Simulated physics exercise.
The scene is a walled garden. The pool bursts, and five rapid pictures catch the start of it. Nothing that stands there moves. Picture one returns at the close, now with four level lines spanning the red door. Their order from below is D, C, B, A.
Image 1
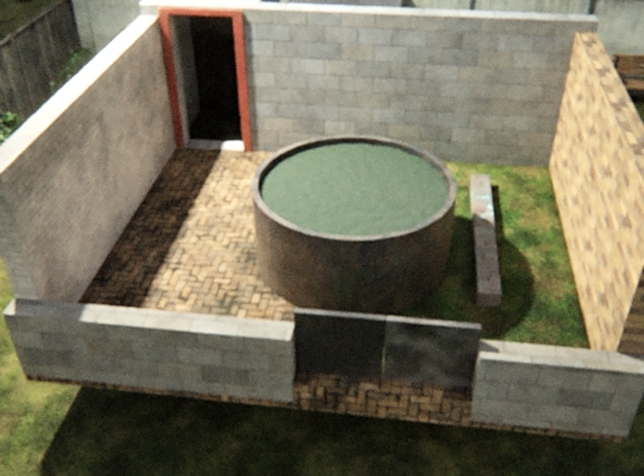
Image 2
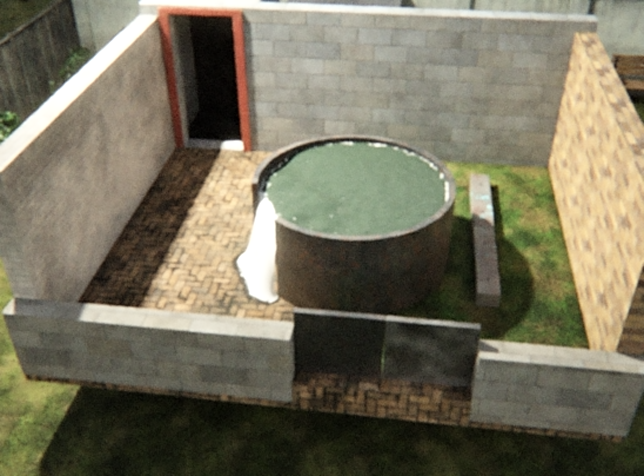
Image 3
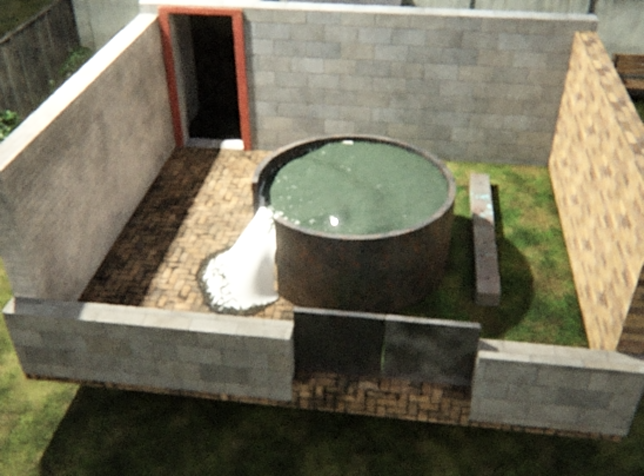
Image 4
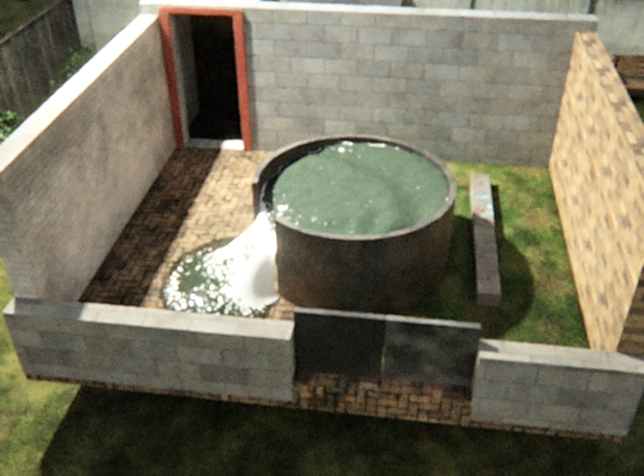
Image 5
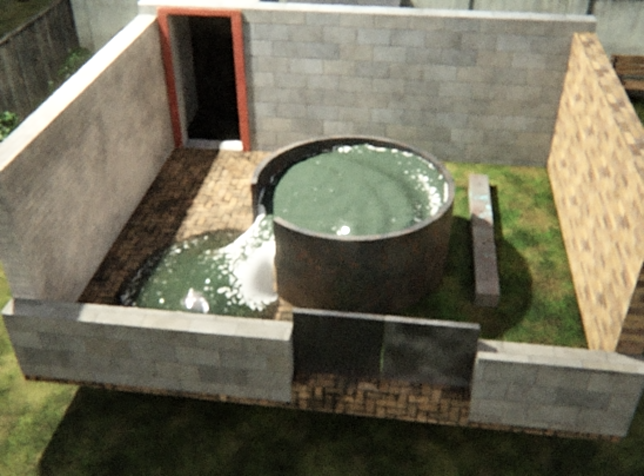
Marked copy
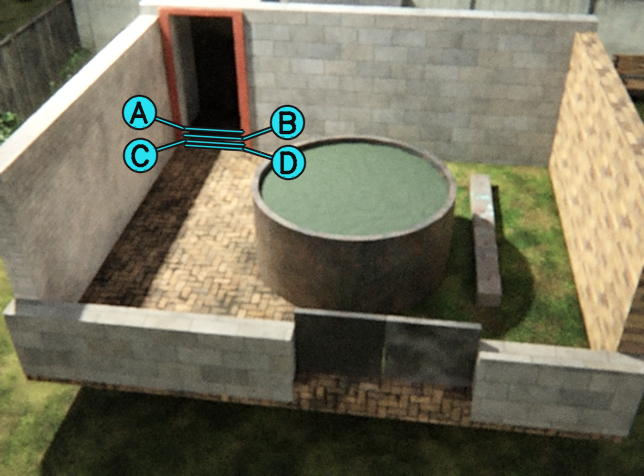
Green water pouring from the left side of a round raised pool and spreading across brick paving in a walled garden.
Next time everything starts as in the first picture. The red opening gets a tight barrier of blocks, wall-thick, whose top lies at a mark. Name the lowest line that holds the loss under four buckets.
Choose A.
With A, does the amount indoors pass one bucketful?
No.
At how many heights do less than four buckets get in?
One of the four.
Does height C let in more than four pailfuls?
Yes.
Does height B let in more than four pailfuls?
Yes.
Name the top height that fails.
The answer is B.
On the marked copy, A at (212, 130); B at (213, 137); C at (214, 142); D at (214, 147); from the bottom up D, C, B, A.
With A, a splash gets over, under a bucket.
With B, about 9 bucketfuls get in.
With C, dozens of bucketfuls pour in.
With D, dozens of bucketfuls pour in.
